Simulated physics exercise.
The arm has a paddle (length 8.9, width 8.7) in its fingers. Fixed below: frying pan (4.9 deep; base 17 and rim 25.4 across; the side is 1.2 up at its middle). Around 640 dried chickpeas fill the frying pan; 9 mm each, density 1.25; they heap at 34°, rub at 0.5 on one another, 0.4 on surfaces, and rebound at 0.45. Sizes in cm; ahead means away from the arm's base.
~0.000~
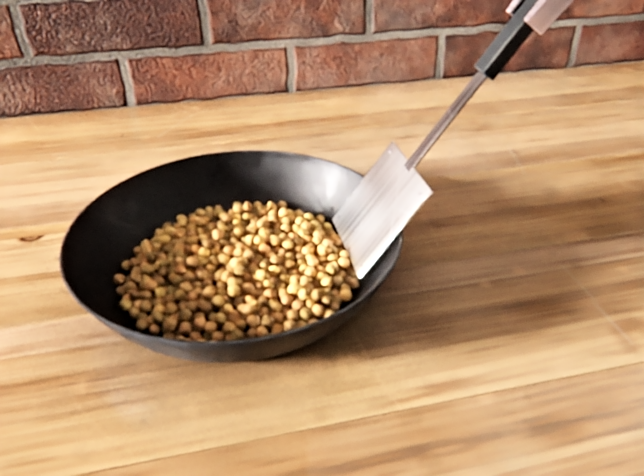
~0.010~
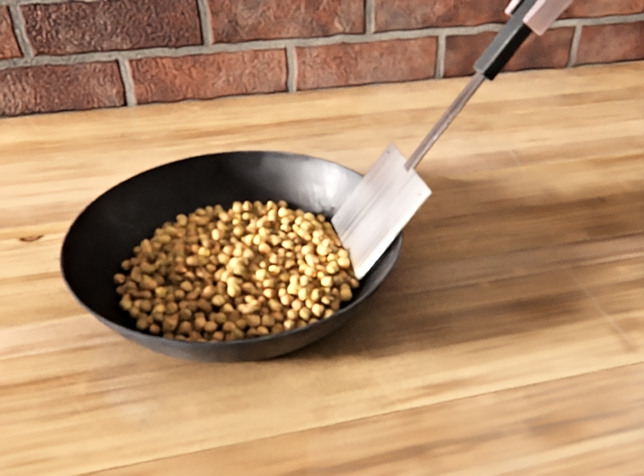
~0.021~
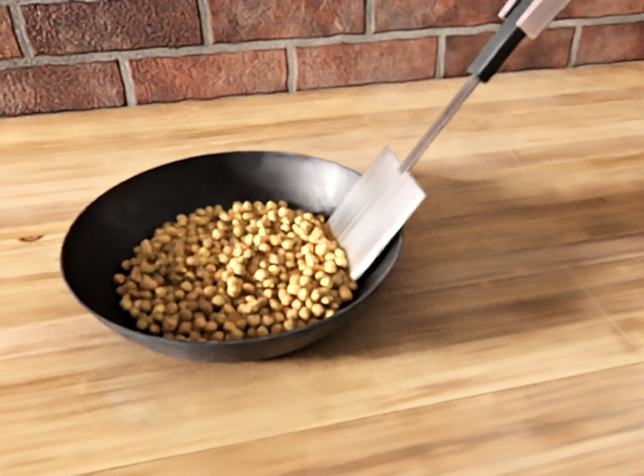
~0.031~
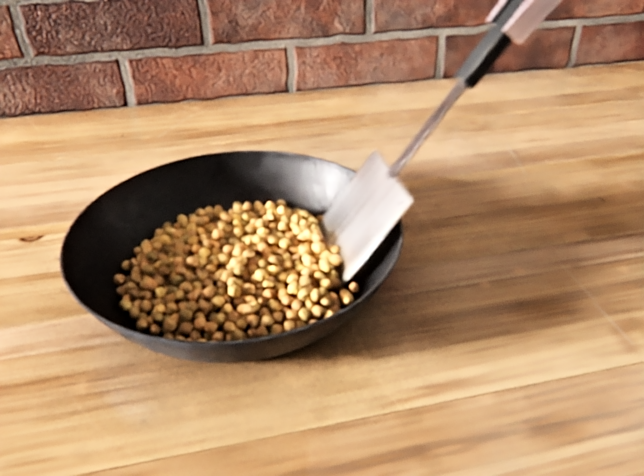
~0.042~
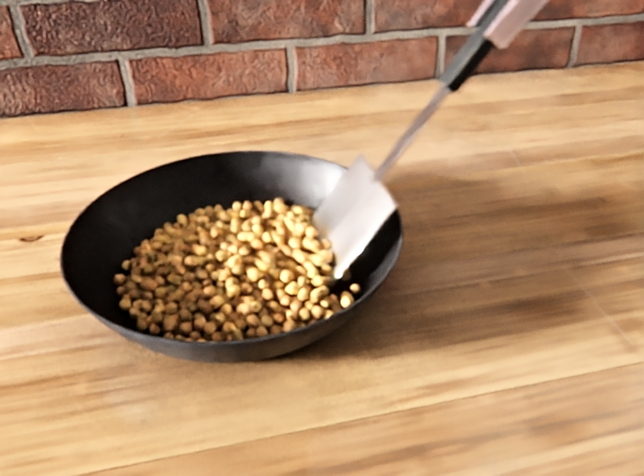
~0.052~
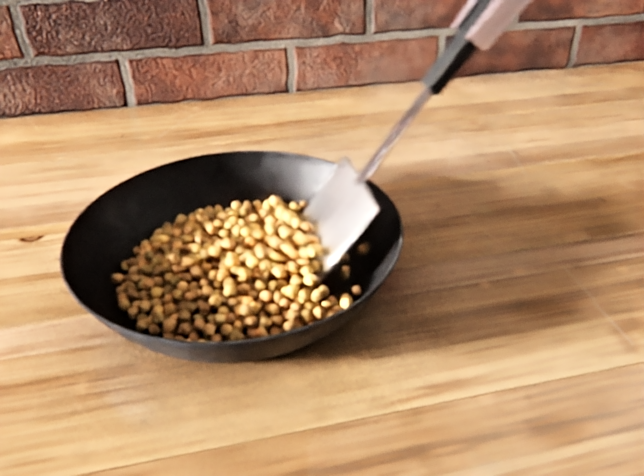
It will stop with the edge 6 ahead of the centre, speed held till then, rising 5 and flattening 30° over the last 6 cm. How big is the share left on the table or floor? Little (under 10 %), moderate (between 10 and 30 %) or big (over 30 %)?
On the table or floor the share is moderate, between 10 and 30 %.
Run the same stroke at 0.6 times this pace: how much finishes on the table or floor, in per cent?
Some 5 per cent.
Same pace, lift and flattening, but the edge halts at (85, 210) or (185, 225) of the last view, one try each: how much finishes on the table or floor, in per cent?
About 25 and 10 per cent.
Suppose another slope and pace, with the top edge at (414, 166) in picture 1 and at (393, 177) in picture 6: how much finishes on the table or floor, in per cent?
About 0 per cent.
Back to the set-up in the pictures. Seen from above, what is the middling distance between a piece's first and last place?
About 3 cm.
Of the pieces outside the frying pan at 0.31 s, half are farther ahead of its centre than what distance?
Roughly 26 cm.
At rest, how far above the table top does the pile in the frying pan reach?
About 4.0 cm.
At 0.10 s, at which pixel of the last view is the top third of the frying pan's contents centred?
At about (210, 248).
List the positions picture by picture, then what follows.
The first picture shows the paddle top edge at (411, 164), sloping 54°; upper third of the load around (240, 263), from x 120 to 355, top at y 205; 639 in the frying pan.
The second picture shows the paddle top edge at (410, 165), sloping 54°; upper third of the load around (240, 263), from x 120 to 355, top at y 205.
The third picture shows the paddle top edge at (405, 168), sloping 54°; upper third of the load around (241, 263), from x 120 to 355, top at y 205.
The fourth picture shows the paddle top edge at (393, 173), sloping 54°; upper third of the load around (249, 260), from x 120 to 355, top at y 205.
The fifth picture shows the paddle top edge at (377, 177), sloping 54°; upper third of the load around (250, 257), from x 120 to 355, top at y 205.
The sixth picture shows the paddle top edge at (361, 180), sloping 54°; upper third of the load around (254, 252), from x 115 to 365, top at y 200; 639 in the frying pan.
After 0.08 s, sloping 54°, highest piece 6 above the table; 639 in the frying pan.
After 0.10 s, sloping 45°, highest piece 8 above the table; 639 in the frying pan.
After 0.31 s, sloping 24°, highest piece 8 above the table; 554 in the frying pan, 66 on the table or floor, 19 on the blade or in flight.
After 1.36 s, sloping 24°, highest piece 4 above the table; 554 in the frying pan, 85 on the table or floor.
In the end, 554 in the frying pan, 85 on the table or floor. That is 13 % on the table or floor.
